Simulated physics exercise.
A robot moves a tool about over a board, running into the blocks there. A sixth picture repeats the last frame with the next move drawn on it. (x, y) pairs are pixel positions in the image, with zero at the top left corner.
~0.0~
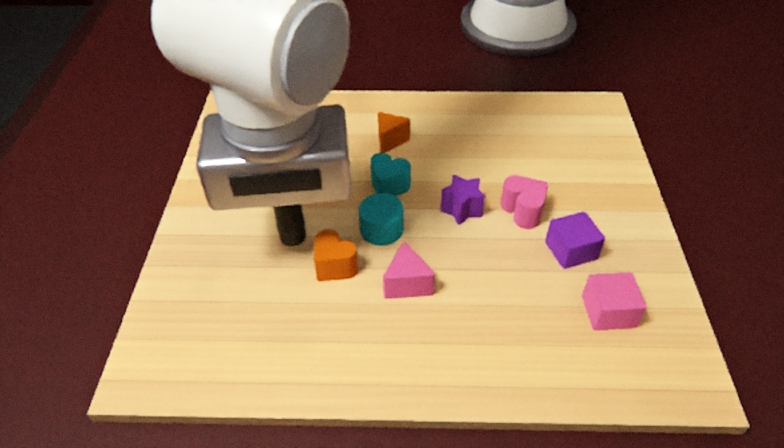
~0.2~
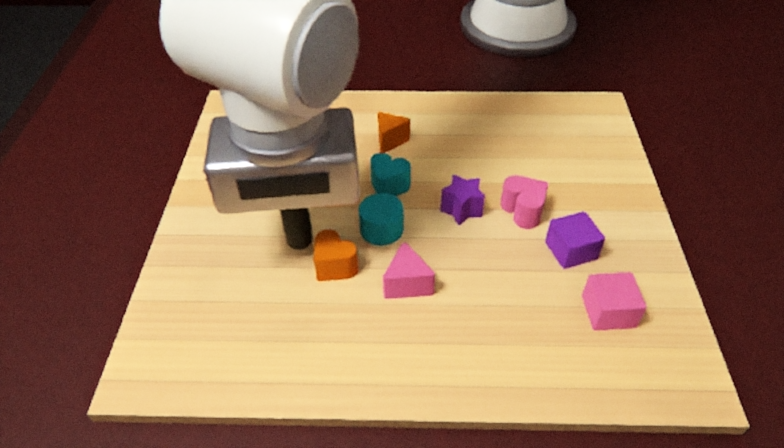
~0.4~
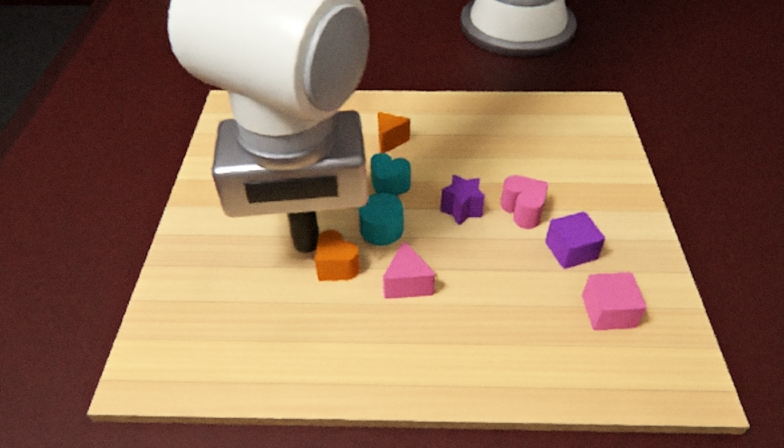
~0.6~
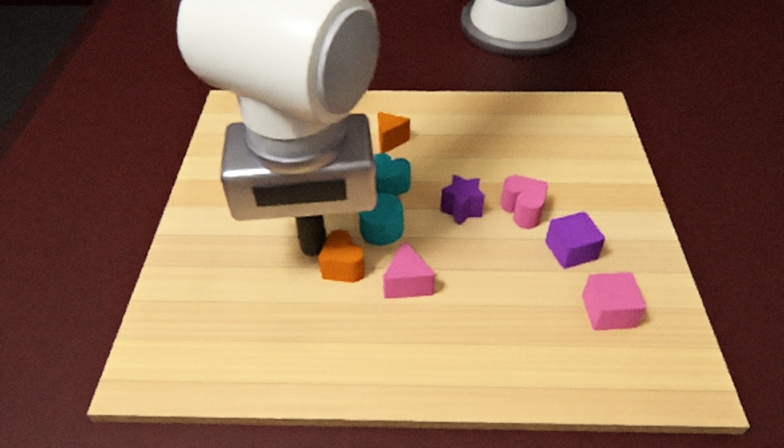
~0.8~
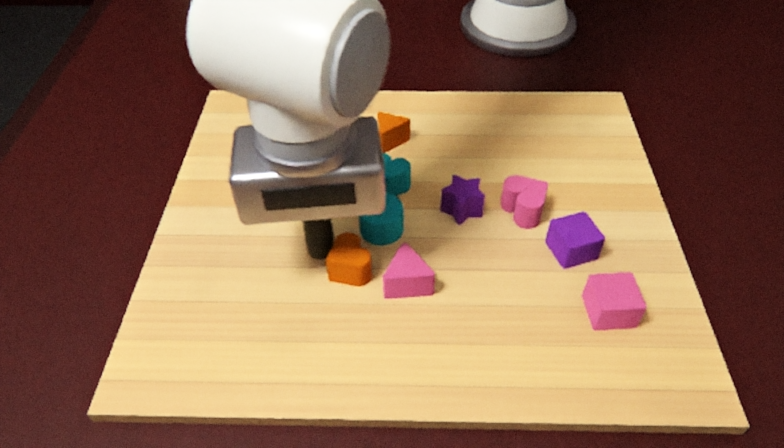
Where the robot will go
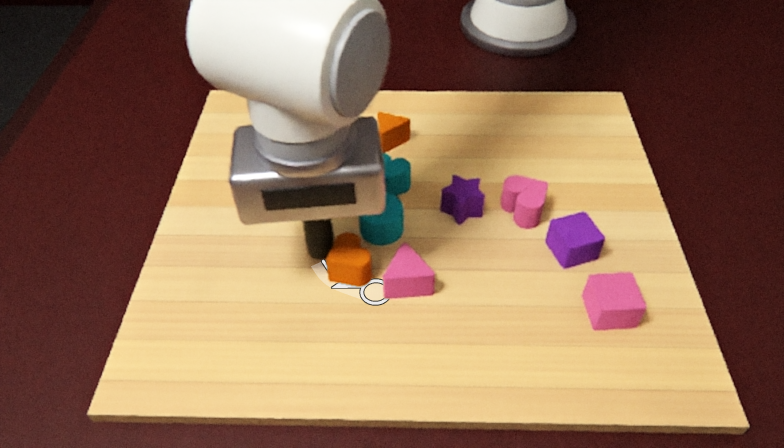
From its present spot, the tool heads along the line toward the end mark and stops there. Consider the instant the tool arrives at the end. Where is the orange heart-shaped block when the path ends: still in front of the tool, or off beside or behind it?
Still leading.
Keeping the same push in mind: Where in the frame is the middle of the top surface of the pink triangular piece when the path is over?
I'd place it at (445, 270), taking the centre of its top.
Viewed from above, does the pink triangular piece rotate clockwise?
My answer is no.
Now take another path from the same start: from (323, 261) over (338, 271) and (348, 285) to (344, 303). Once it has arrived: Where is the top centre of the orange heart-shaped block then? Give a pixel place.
At roughly (379, 271).
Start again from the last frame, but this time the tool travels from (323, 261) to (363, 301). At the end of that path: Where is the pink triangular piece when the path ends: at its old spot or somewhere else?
That block is shifted.
The line goes from (323, 261) through (335, 276) and (354, 284) to (376, 292).
The first path, step by step. Halfway along, tool (344, 271); orange heart-shaped block (375, 263); pink triangular piece (416, 266), turned 15° anticlockwise.
At the end, tool (375, 282); orange heart-shaped block (407, 276); turquoise cylinder unmoved; pink triangular piece (445, 270), turned 55° anticlockwise.
